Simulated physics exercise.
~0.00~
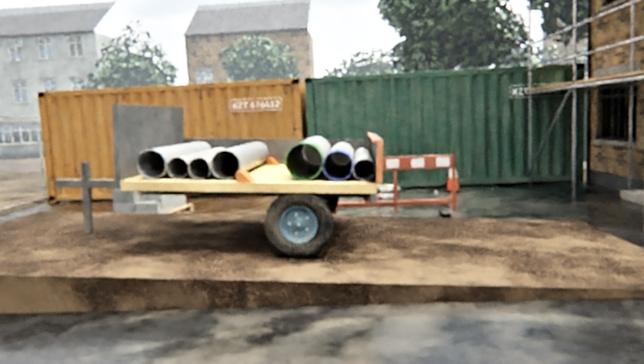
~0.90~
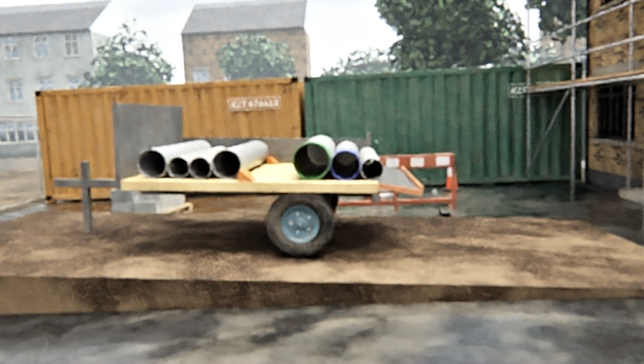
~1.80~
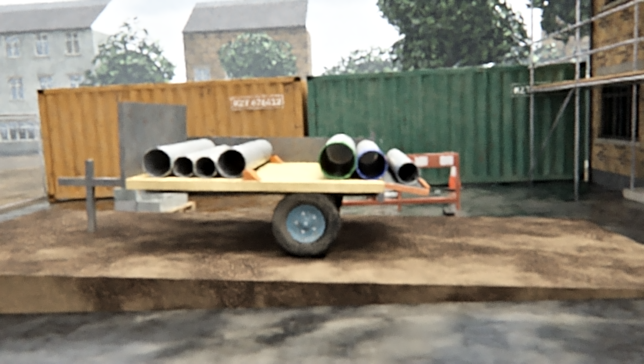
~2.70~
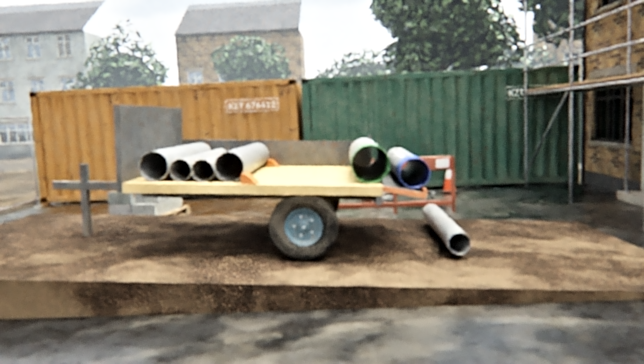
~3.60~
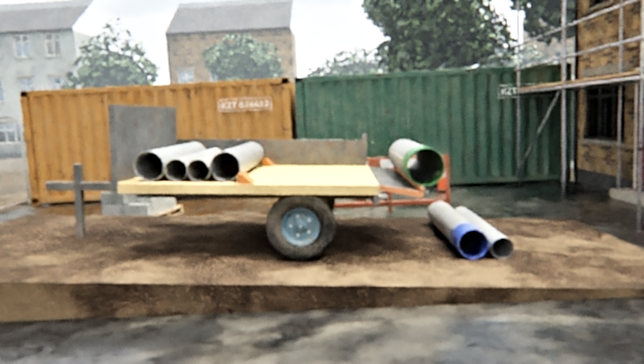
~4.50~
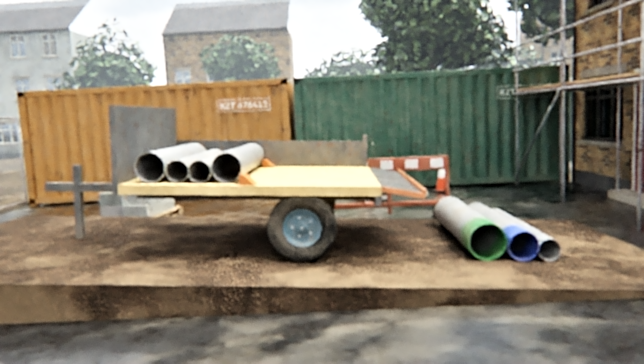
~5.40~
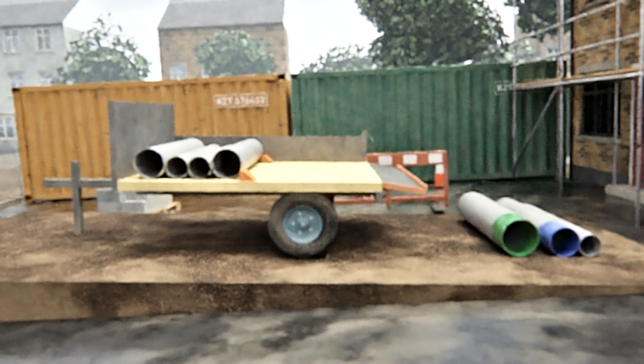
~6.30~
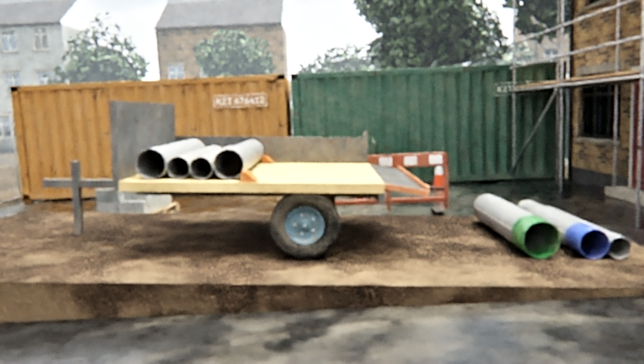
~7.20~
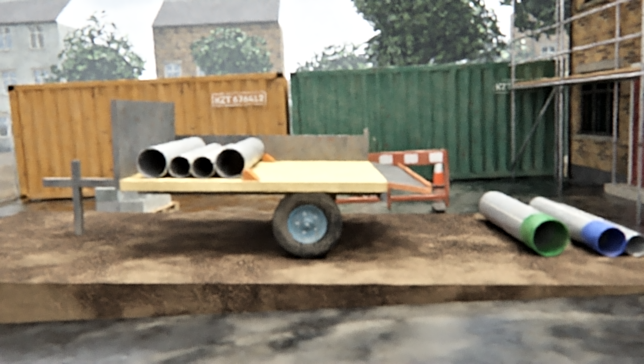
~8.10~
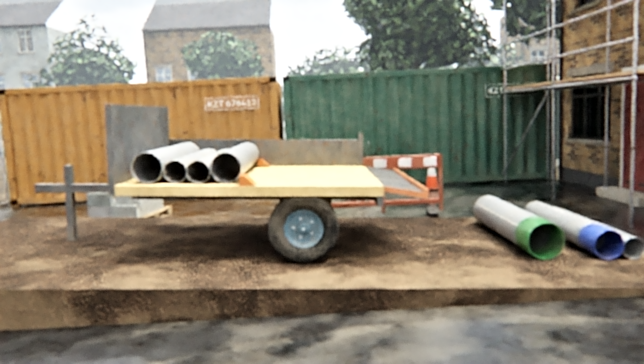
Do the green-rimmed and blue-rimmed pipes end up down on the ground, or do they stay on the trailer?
Both end up down on the ground, lying on the dirt to the right of the trailer.
